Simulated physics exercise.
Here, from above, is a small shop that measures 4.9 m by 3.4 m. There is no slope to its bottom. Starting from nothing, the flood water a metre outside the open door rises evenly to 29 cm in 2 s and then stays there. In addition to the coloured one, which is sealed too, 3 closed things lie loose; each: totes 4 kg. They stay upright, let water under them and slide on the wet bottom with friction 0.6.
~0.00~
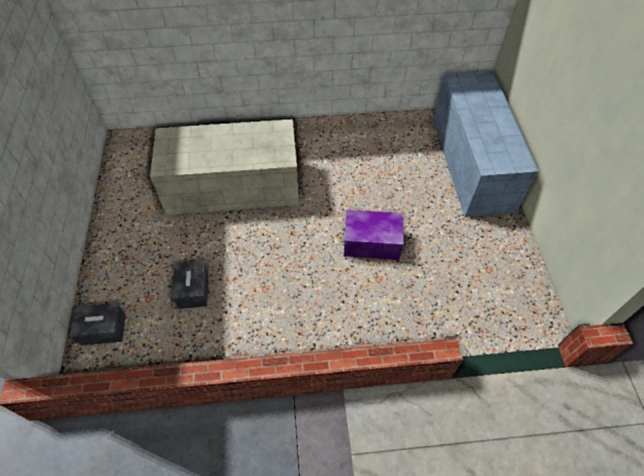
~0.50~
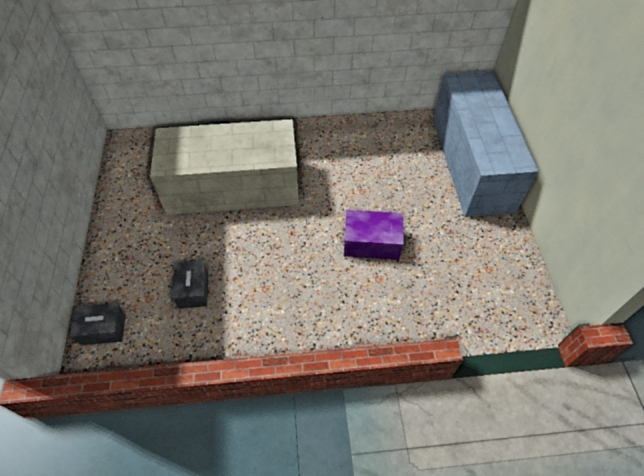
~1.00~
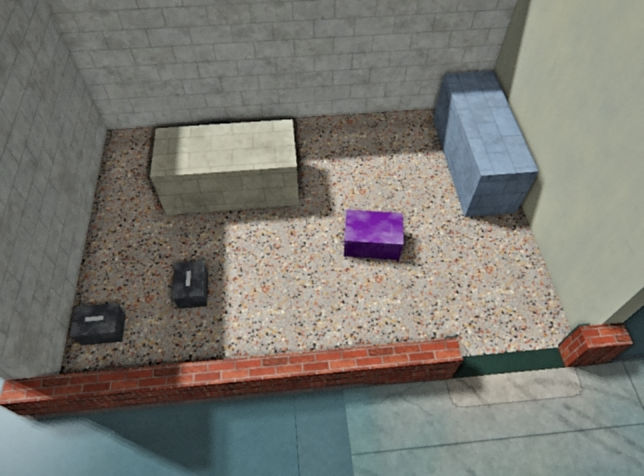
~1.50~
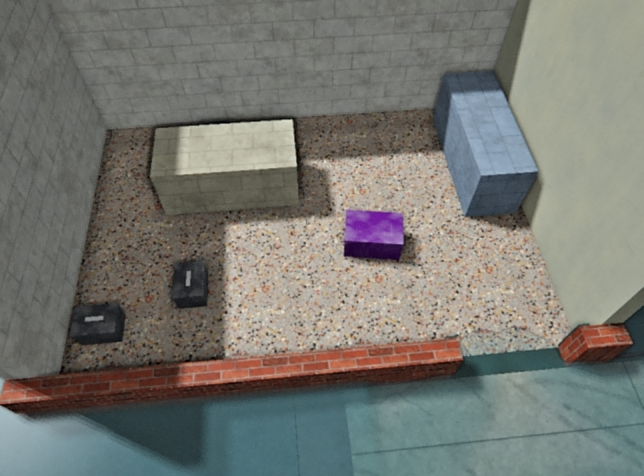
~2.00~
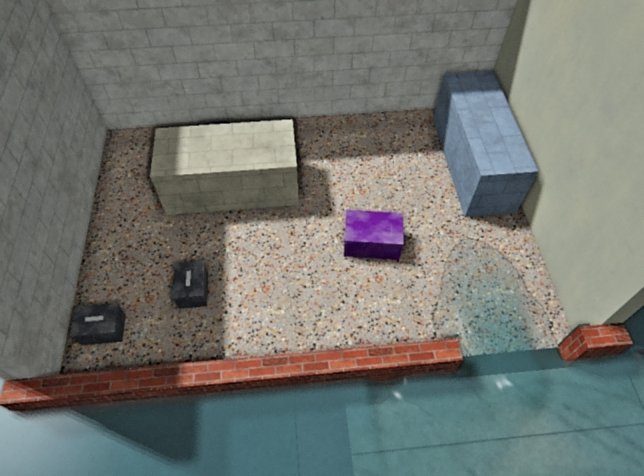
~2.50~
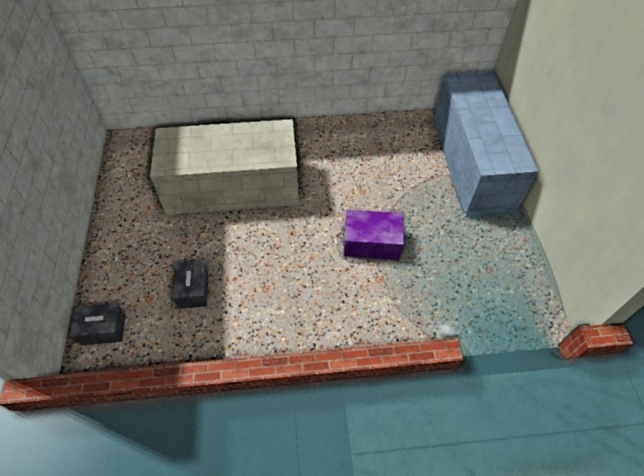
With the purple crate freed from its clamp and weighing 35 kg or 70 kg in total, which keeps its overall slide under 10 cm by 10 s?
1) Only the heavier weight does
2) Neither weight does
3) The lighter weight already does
(1) Only the heavier weight does.
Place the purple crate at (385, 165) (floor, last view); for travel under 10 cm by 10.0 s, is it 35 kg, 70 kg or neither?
So heavier weight required.
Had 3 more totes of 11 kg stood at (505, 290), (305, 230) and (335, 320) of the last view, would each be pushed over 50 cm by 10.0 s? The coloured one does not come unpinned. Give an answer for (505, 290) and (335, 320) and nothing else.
Note, in sequence: Exceeded, not exceeded.
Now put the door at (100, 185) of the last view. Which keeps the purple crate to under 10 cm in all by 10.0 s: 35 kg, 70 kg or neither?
The big mass is needed.
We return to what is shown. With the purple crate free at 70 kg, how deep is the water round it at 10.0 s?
Close to 11 cm deep.
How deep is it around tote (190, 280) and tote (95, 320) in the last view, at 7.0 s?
Some 3 cm at the first, some 3 cm at the second.
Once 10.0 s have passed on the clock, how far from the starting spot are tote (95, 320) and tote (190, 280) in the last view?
Respectively 80 and 60 cm.
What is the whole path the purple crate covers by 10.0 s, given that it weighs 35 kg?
Around 50 cm in total.
After 3.5 s the purple crate would be 0 cm from its start with 35 kg and 0 cm from its start with 70 kg; 7 cm of water round it then.
After 4.5 s the purple crate would be 0 cm from its start with 35 kg and 0 cm from its start with 70 kg; 8 cm of water round it then.
After 7.0 s the purple crate would be 4 cm from its start with 35 kg and 0 cm from its start with 70 kg; 8 cm of water round it then.
After 10.0 s the purple crate would be 47 cm from its start with 35 kg and 0 cm from its start with 70 kg; 11 cm of water round it then.
